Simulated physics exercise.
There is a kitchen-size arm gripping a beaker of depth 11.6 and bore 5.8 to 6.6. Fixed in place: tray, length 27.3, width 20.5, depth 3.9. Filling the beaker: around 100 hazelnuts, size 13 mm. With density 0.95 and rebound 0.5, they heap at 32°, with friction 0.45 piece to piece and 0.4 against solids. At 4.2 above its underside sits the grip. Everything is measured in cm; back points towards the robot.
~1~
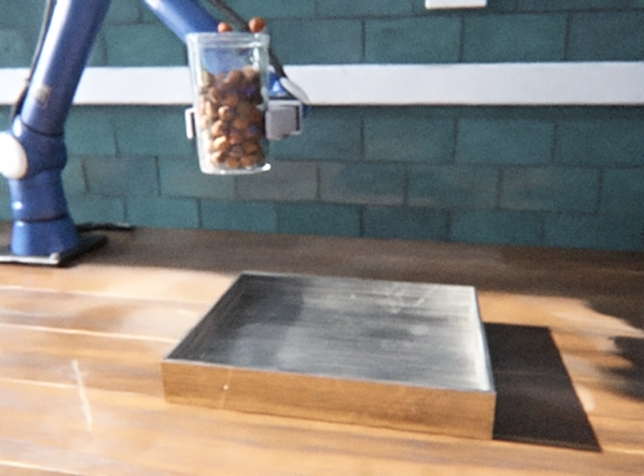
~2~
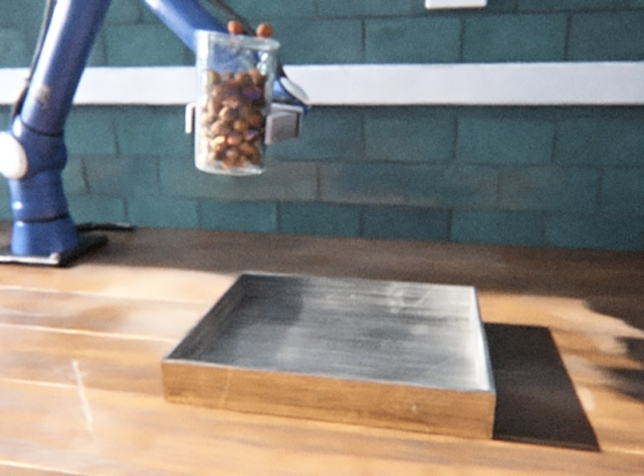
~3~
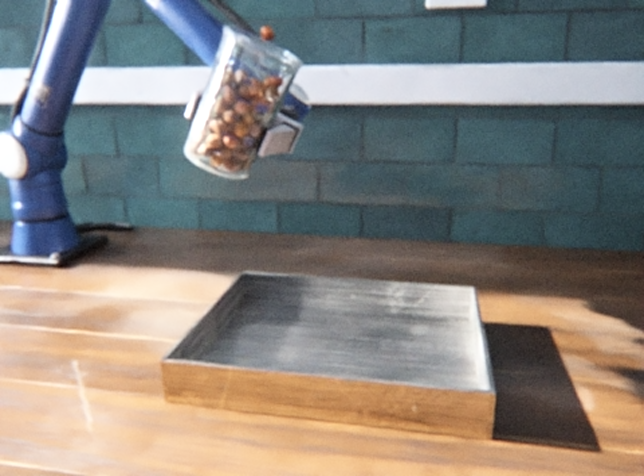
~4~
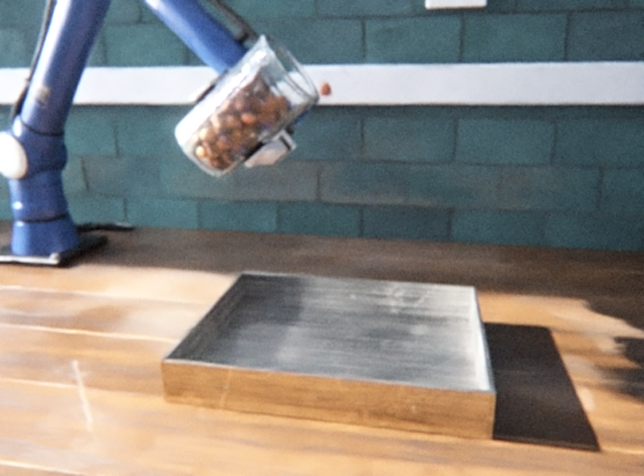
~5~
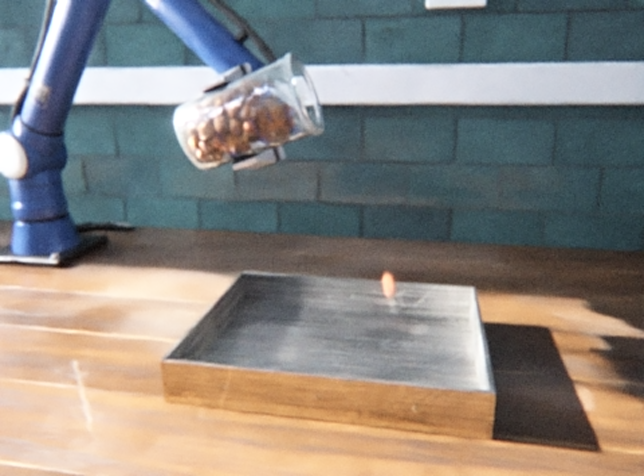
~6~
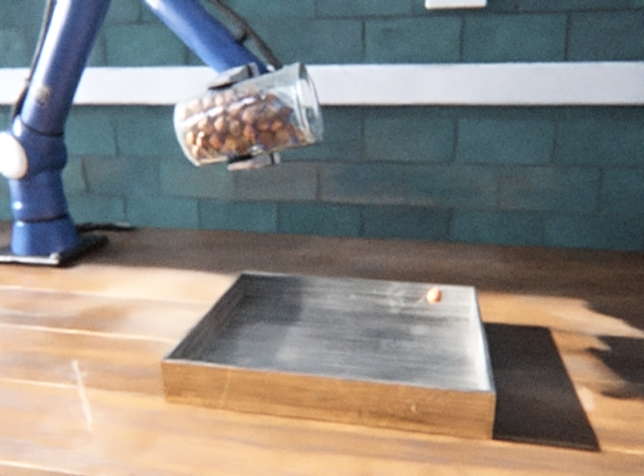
On a wooden counter, a blue robot arm tilts a beaker of hazelnuts, dropping one into a tray.
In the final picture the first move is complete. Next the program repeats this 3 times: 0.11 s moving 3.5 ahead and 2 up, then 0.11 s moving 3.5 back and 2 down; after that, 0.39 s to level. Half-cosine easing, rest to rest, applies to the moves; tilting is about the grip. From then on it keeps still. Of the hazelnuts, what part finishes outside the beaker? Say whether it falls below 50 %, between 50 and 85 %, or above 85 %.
It falls between 50 and 85 %.
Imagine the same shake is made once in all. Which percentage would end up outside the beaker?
Then roughly 40 percent.
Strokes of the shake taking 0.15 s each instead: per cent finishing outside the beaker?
Roughly 45 percent then.
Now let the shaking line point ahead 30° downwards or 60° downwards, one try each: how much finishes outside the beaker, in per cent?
30 and 10 %.
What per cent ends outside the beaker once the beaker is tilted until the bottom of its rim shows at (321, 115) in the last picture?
I'd say close to 35 per cent.
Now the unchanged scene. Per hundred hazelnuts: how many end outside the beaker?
Estimate: About 60 %.
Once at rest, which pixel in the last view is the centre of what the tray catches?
It sits close to (417, 357).
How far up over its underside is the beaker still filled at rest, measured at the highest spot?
Around 4.5 cm above the underside.
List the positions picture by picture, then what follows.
Beaker middle at (232, 106), level; upper third of the load around (232, 87), from x 205 to 260, top at y 25; 103 in the beaker, in the first picture.
Beaker middle at (234, 106), tilted 7° forward; upper third of the load around (235, 88), from x 205 to 265, top at y 30, in the second picture.
Beaker middle at (239, 108), tilted 27° forward; upper third of the load around (242, 90), from x 200 to 275, top at y 35, in the third picture.
Beaker middle at (245, 112), tilted 50° forward; upper third of the load around (247, 99), from x 190 to 325, top at y 80; 102 in the beaker, 1 in flight or on a rim, in the fourth picture.
Beaker middle at (248, 117), tilted 70° forward; upper third of the load around (243, 107), from x 190 to 390, top at y 85; 102 in the beaker, 1 in the tray, in the fifth picture.
Beaker middle at (249, 120), tilted 77° forward; upper third of the load around (237, 108), from x 190 to 435, top at y 90; 102 in the beaker, 1 in the tray, in the sixth picture.
Then, 0.42 s later, tilted 77° forward, highest piece 25 above the table; 60 in the beaker, 34 in the tray, 9 in flight or on a rim.
Then, 0.84 s later, tilted 43° forward, highest piece 27 above the table; 57 in the tray, 39 in the beaker, 4 on the table or floor, 3 in flight or on a rim.
Then, 1.25 s later, level, highest piece 24 above the table; 59 in the tray, 39 in the beaker, 5 on the table or floor.
Then, 2.30 s later, level, highest piece 23 above the table; 59 in the tray, 39 in the beaker, 5 on the table or floor.
At rest, 59 in the tray, 39 in the beaker, 5 on the table or floor. That is 62 % outside the beaker.
